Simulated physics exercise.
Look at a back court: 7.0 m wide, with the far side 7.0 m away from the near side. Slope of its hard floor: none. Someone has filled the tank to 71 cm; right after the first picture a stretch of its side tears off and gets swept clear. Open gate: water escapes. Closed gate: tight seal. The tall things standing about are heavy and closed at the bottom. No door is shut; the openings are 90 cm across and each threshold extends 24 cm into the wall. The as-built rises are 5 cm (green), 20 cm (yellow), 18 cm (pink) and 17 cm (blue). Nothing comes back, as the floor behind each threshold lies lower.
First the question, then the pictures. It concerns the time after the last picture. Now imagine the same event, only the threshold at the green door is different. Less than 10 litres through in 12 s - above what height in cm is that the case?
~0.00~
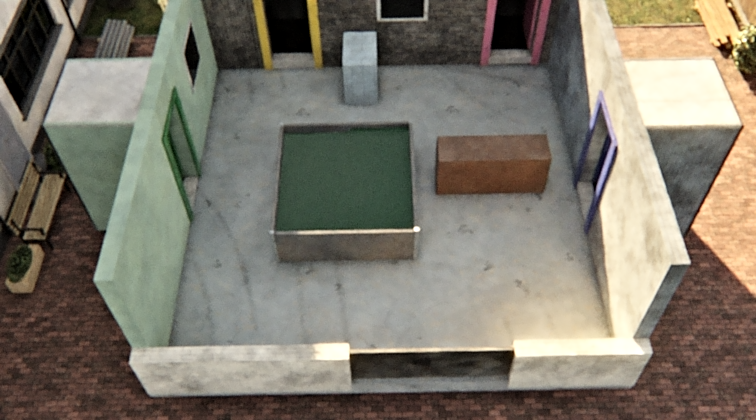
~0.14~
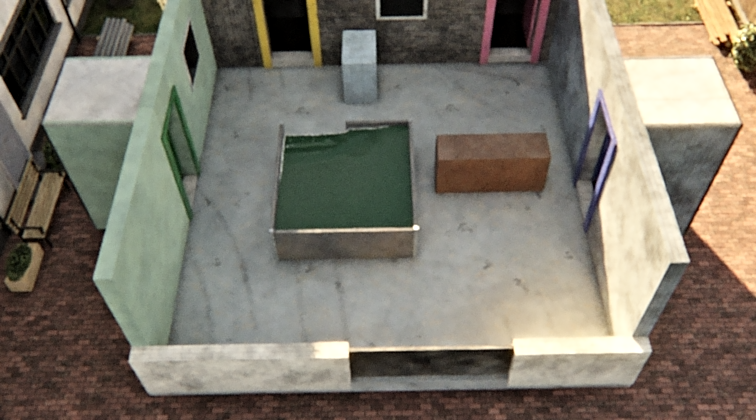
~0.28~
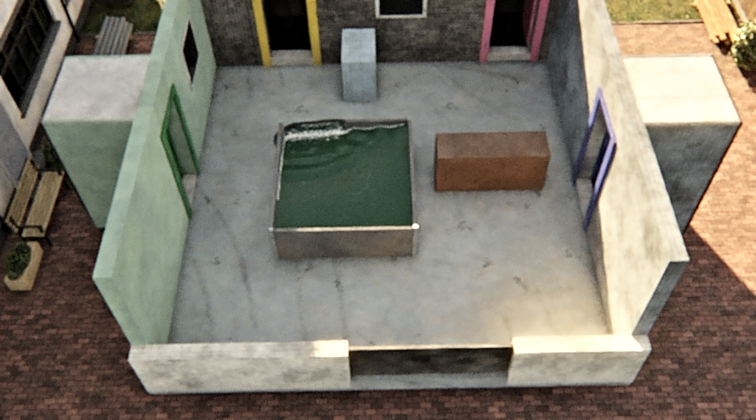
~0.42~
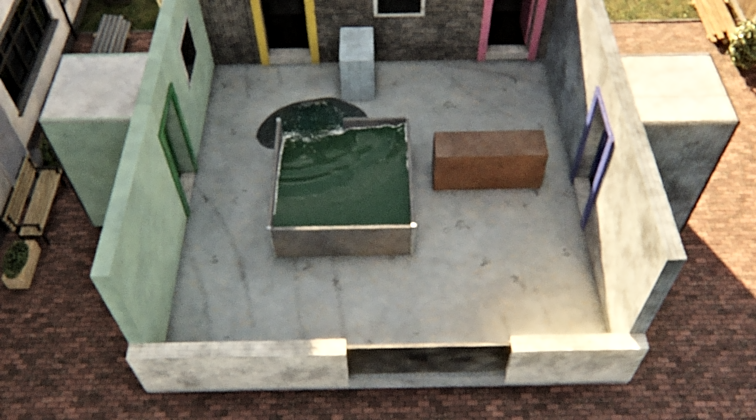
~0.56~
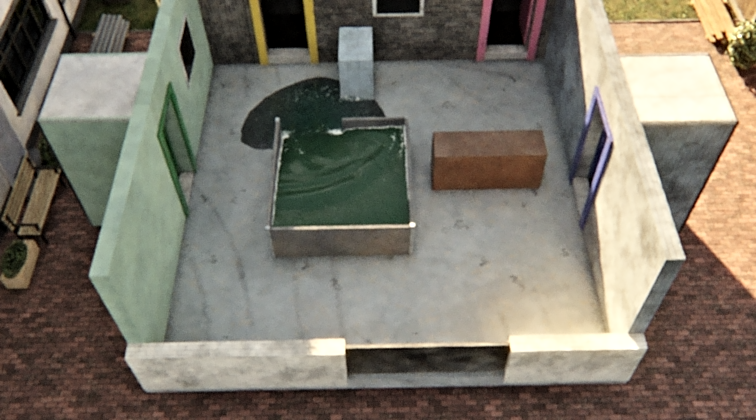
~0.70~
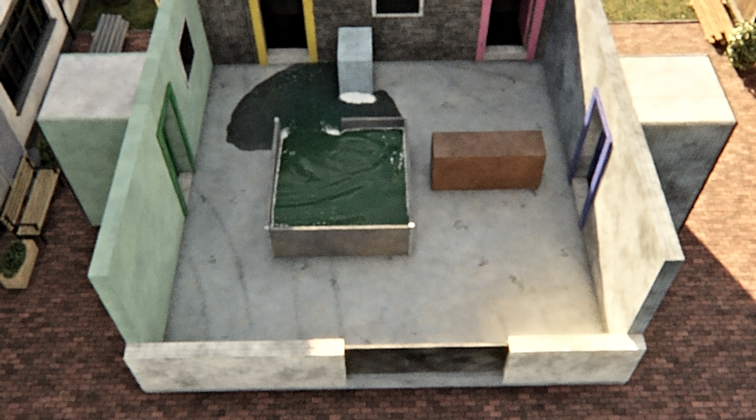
Above about 6 cm.
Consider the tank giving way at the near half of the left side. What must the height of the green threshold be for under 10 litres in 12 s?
The answer is some 33 cm.
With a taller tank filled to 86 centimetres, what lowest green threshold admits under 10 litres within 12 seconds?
Roughly 6.5 cm high.
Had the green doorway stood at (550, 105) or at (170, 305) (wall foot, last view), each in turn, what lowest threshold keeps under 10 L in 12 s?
Around 10.5 and 13.5 cm respectively.
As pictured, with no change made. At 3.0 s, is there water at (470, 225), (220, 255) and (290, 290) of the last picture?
In order: Untouched, untouched, untouched.
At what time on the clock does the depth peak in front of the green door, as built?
I'd say near 4.5 seconds.
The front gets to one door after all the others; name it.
Last comes the blue one.
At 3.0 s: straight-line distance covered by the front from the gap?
Distance from gap: Approx. 5.2 m.
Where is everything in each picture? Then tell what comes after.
In the first picture, the tank at (346, 177) is whole and still, 71 cm deep; the green door at (183, 160) is dry.
In the second picture, the gap is on the far side, the front 0.3 m out at a hidden place; the back of the tank holds 71 cm.
In the third picture, water pours out on the far side and has run 0.7 m, to a hidden place; about 10 cm deep outside, 71 cm at the back.
In the fourth picture, the front is at (318, 101), 1.3 m from the gap on the far side; 2.1 m2 of floor is wet, 71 cm left at the back.
In the fifth picture, the front is at (312, 81), 1.9 m from the gap on the far side; 3.6 m2 of floor is wet, 71 cm left at the back.
In the sixth picture, water pours out on the far side and has run 2.5 m, to (301, 64); about 6 cm deep outside, 69 cm at the back; 1.6 m in a straight line remain to the green door at (178, 155).
After 1.4 s water covers 20 % of the floor, deepest (44 cm) near (332, 67); it has not reached the green door.
After 3.0 s water covers 35 % of the floor, deepest (38 cm) near (213, 69); it has not reached the green door.
After 12.0 s water covers 95 % of the floor, deepest (14 cm) near (572, 220); 6 cm at the green door, 18 litres in over its 5 cm threshold.
At the green door as built, the water arrived by 3.2 s and peaked near 8 cm at 4.4 s.
Run again over the same 12 s with other heights there, 24 litres in over 4.5 cm, 5 litres over 6.5 cm. The limit of 10 litres is kept from about 6 cm up.
